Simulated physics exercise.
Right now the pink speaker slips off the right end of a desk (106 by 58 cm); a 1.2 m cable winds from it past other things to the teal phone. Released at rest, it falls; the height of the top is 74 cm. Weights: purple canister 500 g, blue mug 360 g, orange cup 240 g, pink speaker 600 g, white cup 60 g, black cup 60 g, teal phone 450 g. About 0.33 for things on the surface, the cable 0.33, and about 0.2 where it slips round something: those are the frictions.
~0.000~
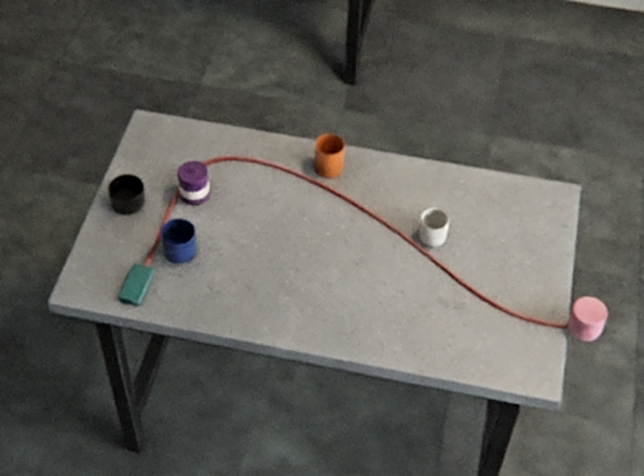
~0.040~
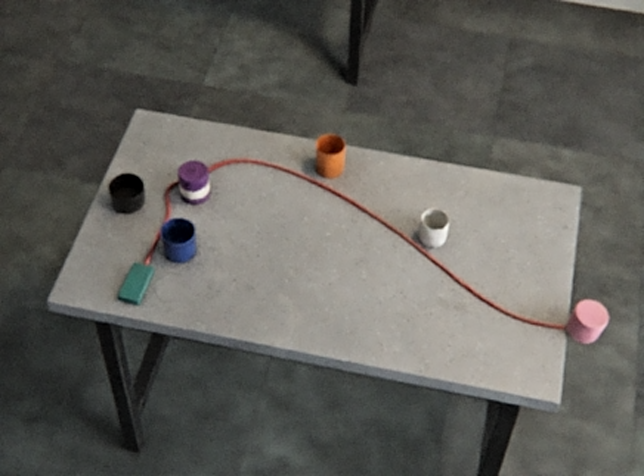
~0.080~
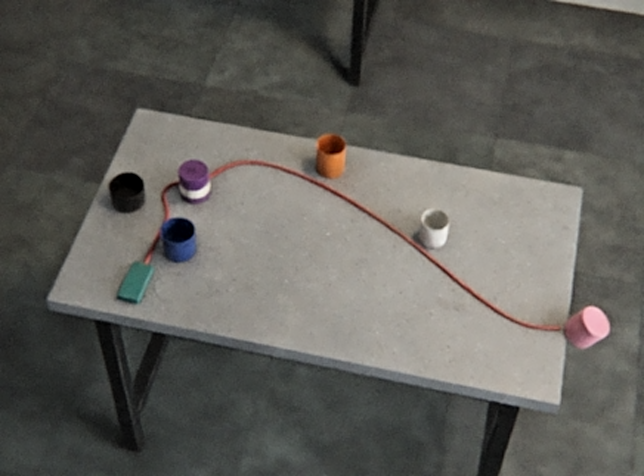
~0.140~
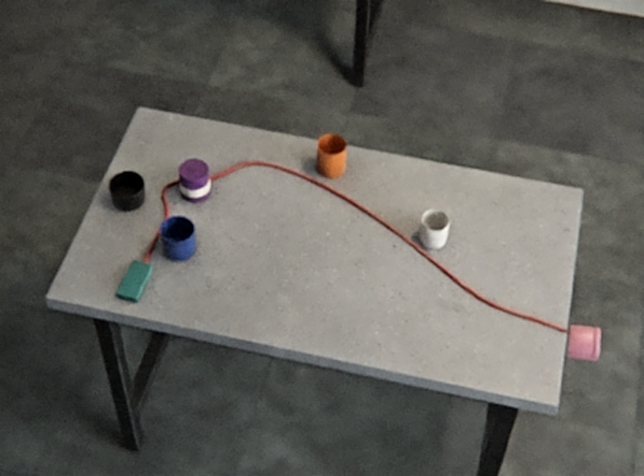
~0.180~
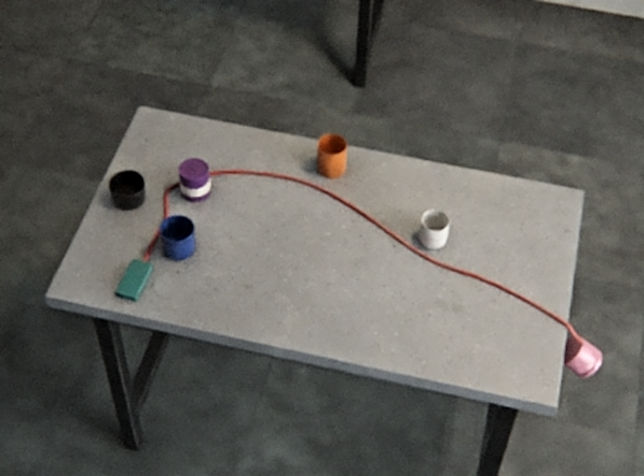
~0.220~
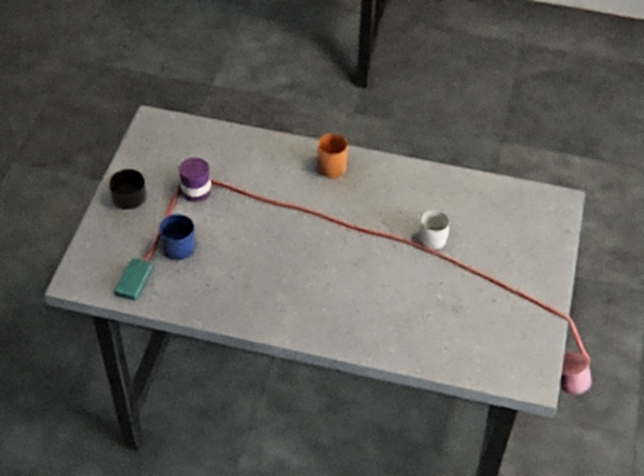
The footage shows a gray table holding several cups, a purple canister and a small teal object linked by a red cable to a pink cylinder, which tips off the right edge and drops slightly, drawing the cable straighter.
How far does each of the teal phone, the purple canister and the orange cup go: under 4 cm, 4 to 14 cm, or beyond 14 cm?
In order, the teal phone goes beyond 14 cm, the purple canister goes beyond 14 cm, the orange cup goes under 4 cm.
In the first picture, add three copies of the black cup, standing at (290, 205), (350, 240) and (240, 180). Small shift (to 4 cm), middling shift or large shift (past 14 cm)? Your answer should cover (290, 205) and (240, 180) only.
The first would move a long way, and the second would move a long way.
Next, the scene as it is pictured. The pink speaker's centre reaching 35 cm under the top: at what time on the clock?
Around 0.42 seconds on the clock.
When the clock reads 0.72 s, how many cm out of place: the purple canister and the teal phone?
I'd say the purple canister is some 25 cm out, the teal phone some 15 cm.
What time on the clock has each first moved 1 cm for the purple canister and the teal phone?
The purple canister at 0.26 seconds and the teal phone at 0.28 seconds.
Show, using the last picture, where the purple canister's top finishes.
It comes to rest at about (240, 259).
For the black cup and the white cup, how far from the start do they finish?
Black cup 0 cm, white cup 0 cm.
After 0.5 s, the cable's tail end at (157, 243); purple canister 17 cm off its start, teal phone 6 cm off its start, pink speaker over the edge.
After 0.7 s, the cable's tail end at (206, 245); purple canister 27 cm off its start, teal phone 14 cm off its start, pink speaker over the edge.
After 1.0 s, the cable's tail end at (273, 253); purple canister 27 cm off its start at (240, 259), teal phone 26 cm off its start at (251, 245), pink speaker over the edge.
After 1.2 s, the cable's tail end at (309, 257); teal phone 32 cm off its start, purple canister 27 cm off its start, pink speaker over the edge.
After 2.4 s, the cable's tail end at (309, 257); teal phone 32 cm off its start at (286, 249), purple canister 27 cm off its start at (240, 259), orange cup 0 cm off its start at (333, 144), pink speaker over the edge.
